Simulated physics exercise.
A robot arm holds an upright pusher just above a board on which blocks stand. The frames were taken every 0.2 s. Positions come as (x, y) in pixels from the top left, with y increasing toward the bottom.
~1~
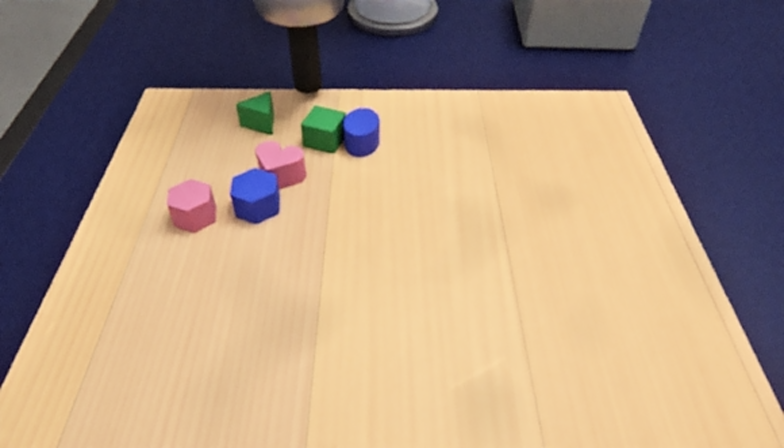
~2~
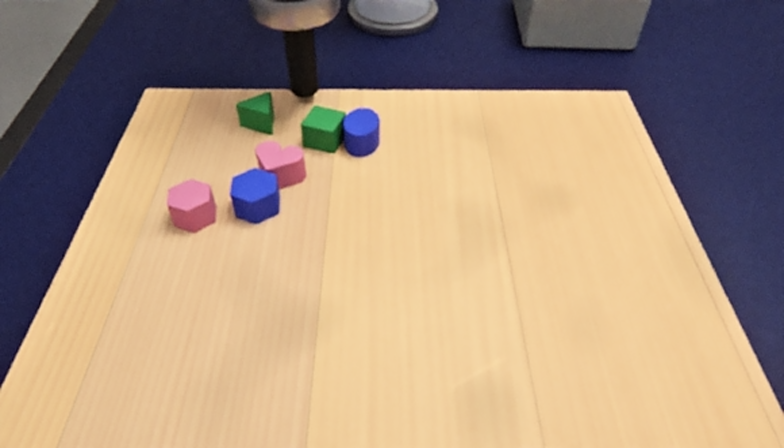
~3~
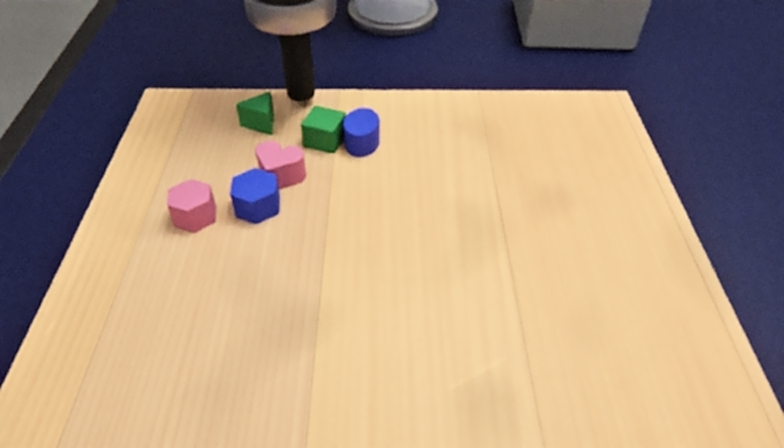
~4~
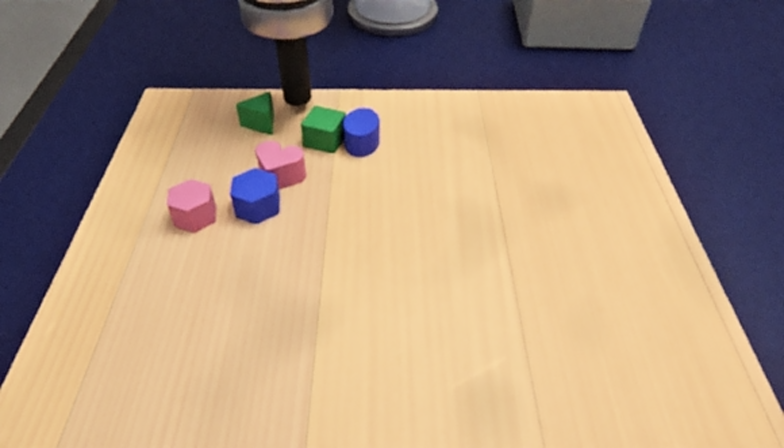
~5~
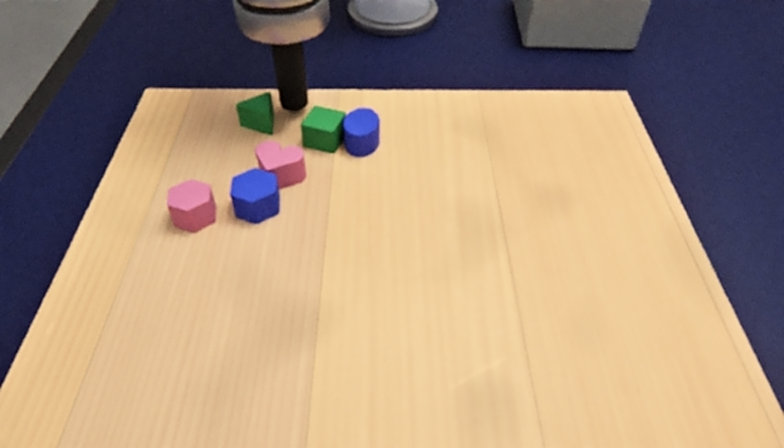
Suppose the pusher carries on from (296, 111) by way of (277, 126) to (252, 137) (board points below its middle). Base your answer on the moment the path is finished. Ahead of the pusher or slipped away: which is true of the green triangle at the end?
In front, still.
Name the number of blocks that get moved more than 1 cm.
Answer: One block.
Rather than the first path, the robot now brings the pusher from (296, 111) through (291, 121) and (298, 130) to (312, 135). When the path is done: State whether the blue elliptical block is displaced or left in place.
It leaves its spot.
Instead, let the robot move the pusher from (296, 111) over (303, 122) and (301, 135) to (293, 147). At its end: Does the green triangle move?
I believe not.
The first path, step by step. Halfway along, pusher at (275, 117); green triangle at (245, 108).
At the end, pusher at (250, 129); green triangle at (218, 116), turned 15° clockwise; green square not moved.
